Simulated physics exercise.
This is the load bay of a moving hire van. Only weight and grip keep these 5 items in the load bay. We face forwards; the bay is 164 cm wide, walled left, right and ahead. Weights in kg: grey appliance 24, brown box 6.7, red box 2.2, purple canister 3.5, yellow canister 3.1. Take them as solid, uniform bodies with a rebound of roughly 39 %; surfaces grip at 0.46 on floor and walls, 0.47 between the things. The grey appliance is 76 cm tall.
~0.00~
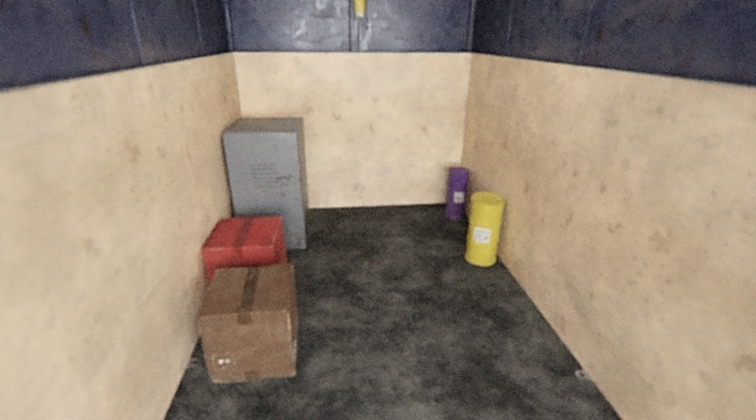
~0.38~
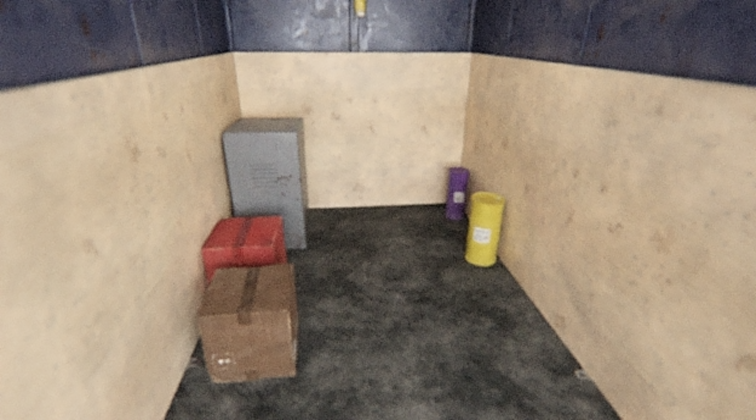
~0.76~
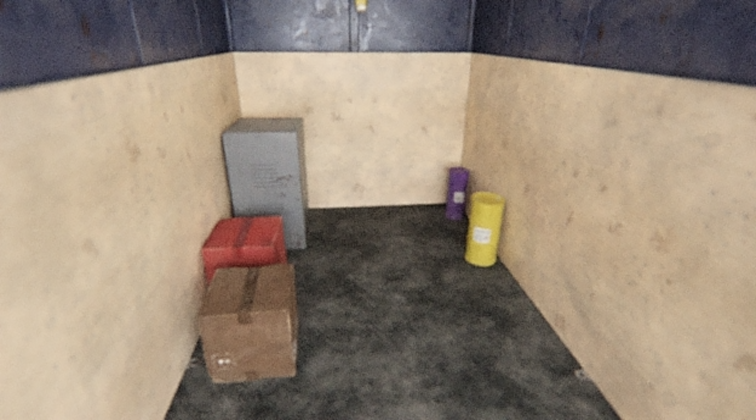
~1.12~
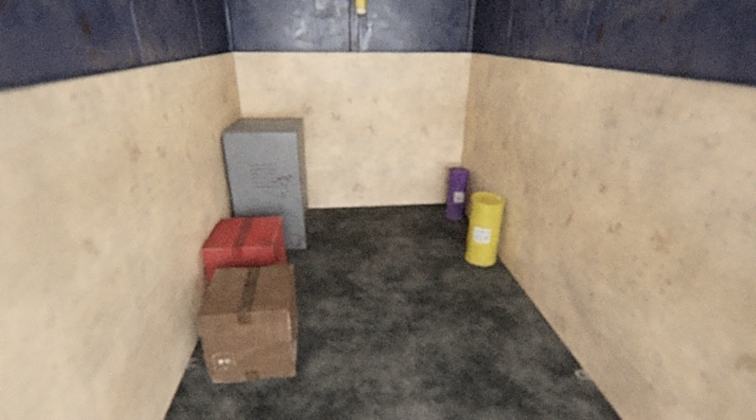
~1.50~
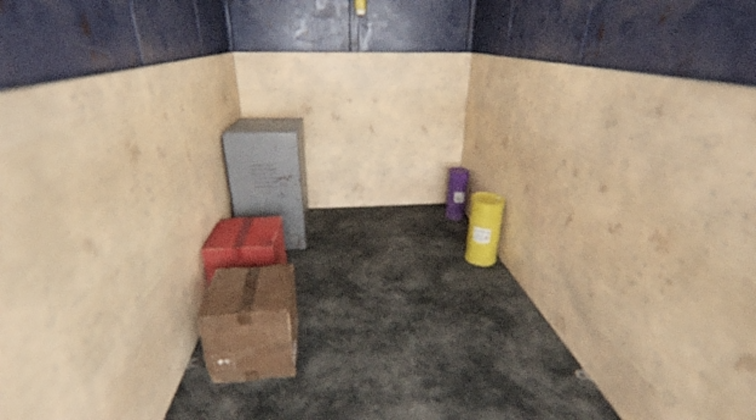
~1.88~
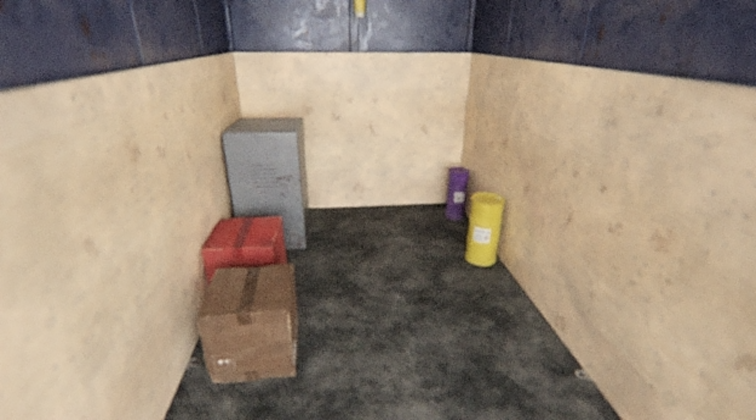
The footage shows the inside of a walled bay with a grey appliance, a red box and a brown box along the left, and a purple canister and a yellow canister on the right; nothing visibly moves.
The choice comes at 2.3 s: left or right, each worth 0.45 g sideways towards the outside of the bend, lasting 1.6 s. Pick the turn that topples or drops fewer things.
Turn left.
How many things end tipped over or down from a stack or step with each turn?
Left: 0; right: 2.
Turning left. By 2.58 s, force 0.45 g right.
By 3.08 s, grey appliance resting near (275, 185); brown box resting near (255, 320).
By 3.98 s, smooth.
When it is over (4.5 s), all 5 within 15 cm of the start. End places, in pixels of the last picture, grey appliance near (274, 183), brown box near (256, 320).
Turning right instead, purple canister and yellow canister tipped over or down from a stack or step, 2 of 5 in all.
